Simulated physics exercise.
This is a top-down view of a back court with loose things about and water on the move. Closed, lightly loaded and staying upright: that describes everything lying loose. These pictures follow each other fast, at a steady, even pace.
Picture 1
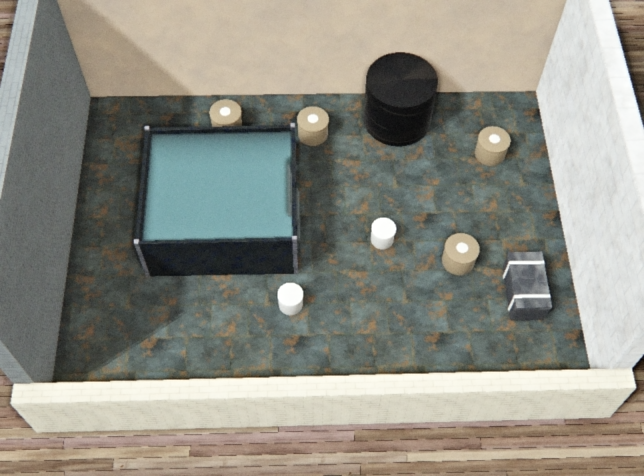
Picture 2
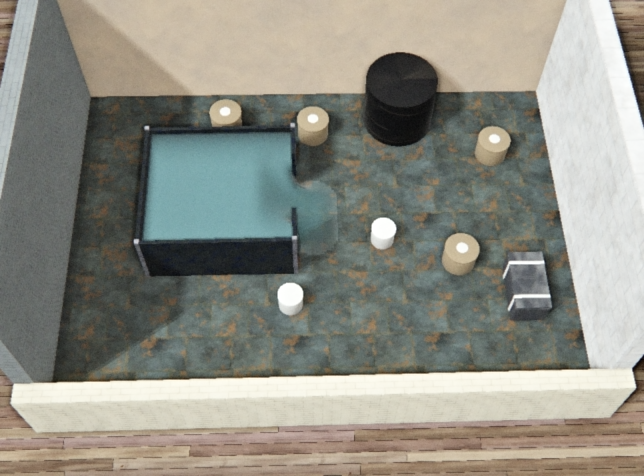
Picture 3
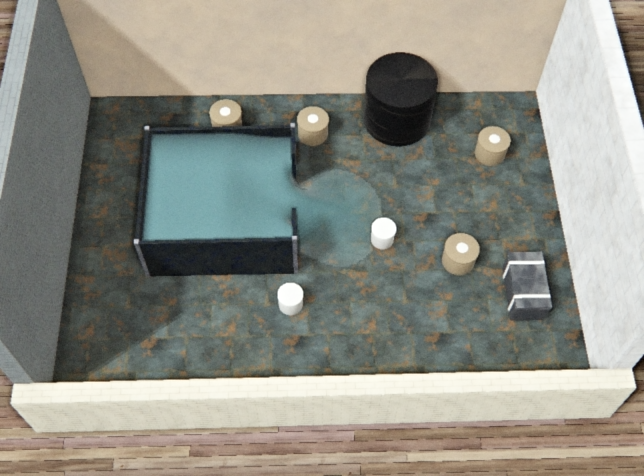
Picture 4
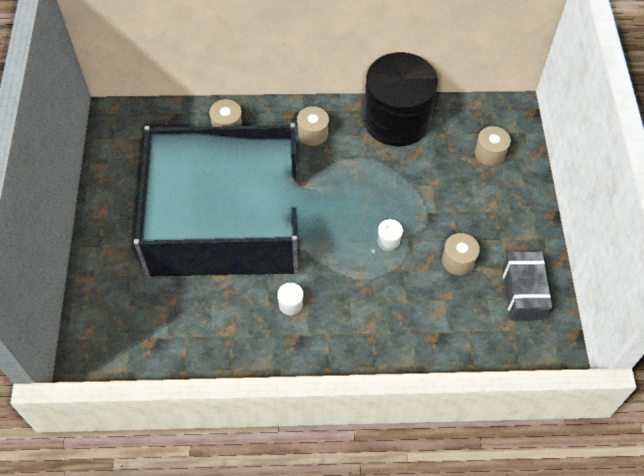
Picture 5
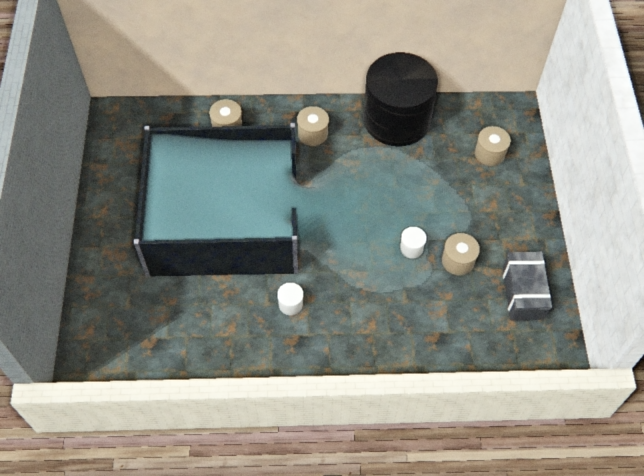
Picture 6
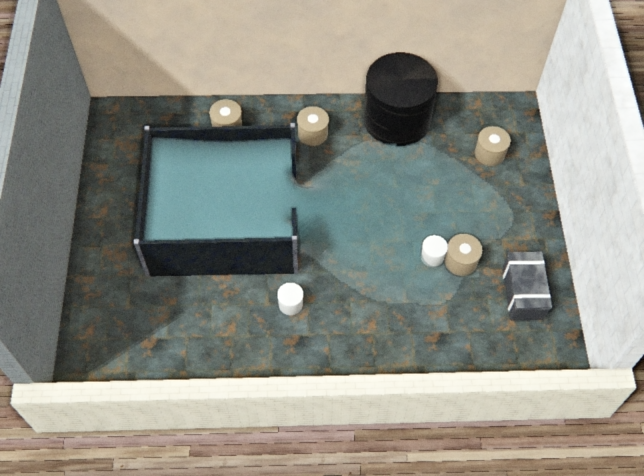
The clip opens on a walled court with a teal pool of water in a dark-sided tank and several loose objects standing still. Water pours through a gap in the tank's right side and spreads rightward across the floor, then a small white pail slides right until it is beside a tan tub.
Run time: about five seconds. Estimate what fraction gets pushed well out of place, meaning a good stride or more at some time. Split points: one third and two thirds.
The things swept well aside make up a third to two thirds.
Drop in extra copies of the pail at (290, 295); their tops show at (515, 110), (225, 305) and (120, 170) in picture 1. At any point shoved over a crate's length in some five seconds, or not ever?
Results - 1: Ends up far away; 2: Doesn't go far; 3: Doesn't go far.
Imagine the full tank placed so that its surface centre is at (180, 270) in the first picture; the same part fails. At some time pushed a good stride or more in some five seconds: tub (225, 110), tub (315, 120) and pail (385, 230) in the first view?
Item one not displaced far, item two not displaced far, item three travelled far enough.
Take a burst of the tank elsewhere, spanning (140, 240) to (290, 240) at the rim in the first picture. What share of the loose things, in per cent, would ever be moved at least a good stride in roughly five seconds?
About 70 per cent.
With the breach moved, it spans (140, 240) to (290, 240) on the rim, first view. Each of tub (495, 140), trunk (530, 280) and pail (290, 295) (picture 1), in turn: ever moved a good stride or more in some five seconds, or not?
Travels that far, travels that far, travels that far.
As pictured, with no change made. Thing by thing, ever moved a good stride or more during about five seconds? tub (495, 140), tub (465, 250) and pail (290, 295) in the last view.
Entry one gets that far, entry two gets that far, entry three never gets that far.
A moment on, 1 of 7 are well off their spots; 1 afloat.
Next, 4 of 7 are well off their spots; 4 afloat.
Later, 3 of 7 are well off their spots; 3 afloat.
In the end, 3 of 7 are well off their spots, and 4 have been at some point; 3 afloat.
